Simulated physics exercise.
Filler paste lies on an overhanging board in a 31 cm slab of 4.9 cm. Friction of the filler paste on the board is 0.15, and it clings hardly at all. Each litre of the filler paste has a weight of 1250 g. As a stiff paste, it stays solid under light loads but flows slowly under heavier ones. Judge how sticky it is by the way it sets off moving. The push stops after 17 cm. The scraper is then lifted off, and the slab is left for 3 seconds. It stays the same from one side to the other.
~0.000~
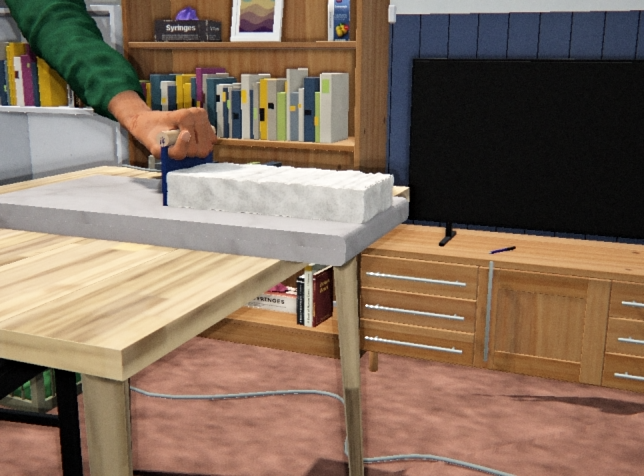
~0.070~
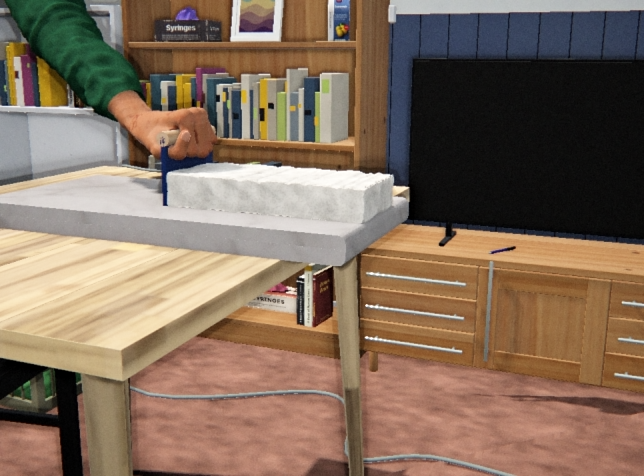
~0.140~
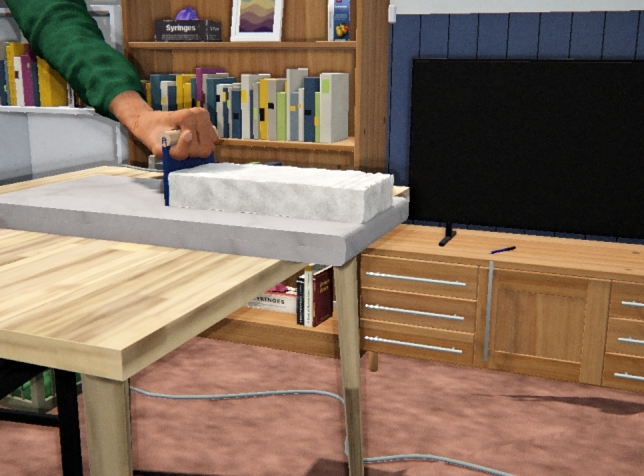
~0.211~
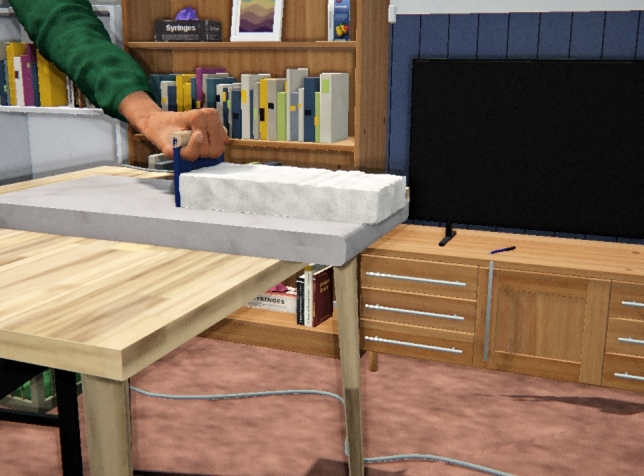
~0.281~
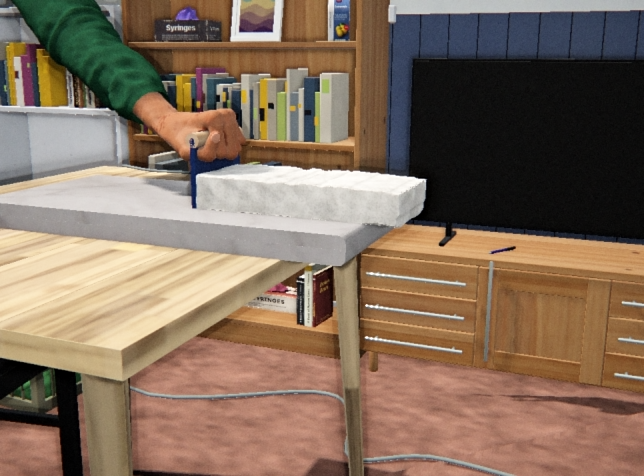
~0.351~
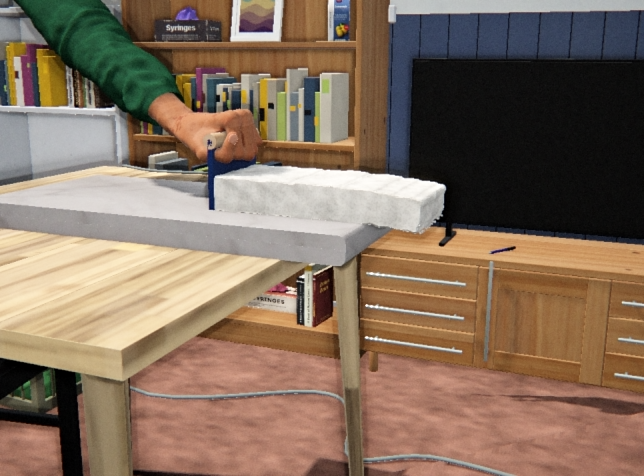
In a living room with a bookcase and a dark television, a green-sleeved hand holds a blue scraper against a white slab on a gray board. The slab barely shifts at first, then slides right as the hand pushes, its front end extending past the board's edge in one piece.
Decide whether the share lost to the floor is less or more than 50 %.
The share lost to the floor is more than 50 %.
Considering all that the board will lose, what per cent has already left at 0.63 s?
Around 60 per cent.
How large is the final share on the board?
Board share: Approx. 0 %.
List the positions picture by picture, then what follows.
Foot of the scraper at (167, 206), not yet moved; front end of the filler paste at (365, 201), in the first frame.
Foot of the scraper at (167, 206), not yet moved; front end of the filler paste at (365, 201), in the second frame.
Foot of the scraper at (169, 206), moved 3 mm; front end of the filler paste at (365, 201), in the third frame.
Foot of the scraper at (180, 207), moved 2.1 cm; front end of the filler paste at (379, 202), 6 % of it past the edge, in one piece, in the fourth frame.
Foot of the scraper at (196, 209), moved 5.0 cm; front end of the filler paste at (401, 200), 15 % of it past the edge, in one piece, in the fifth frame.
Foot of the scraper at (214, 210), moved 7.9 cm; front end of the filler paste at (422, 206), 24 % of it past the edge, in one piece, in the sixth frame.
By 0.63 s, 37 % lies on the board and 0 % has fallen.
By 0.96 s, none lies on the board and 100 % has fallen.
By 1.30 s, none lies on the board and 100 % has fallen.
By 1.63 s, none lies on the board and 100 % has fallen.
By 3.63 s, at the end, none lies on the board and 100 % has fallen.
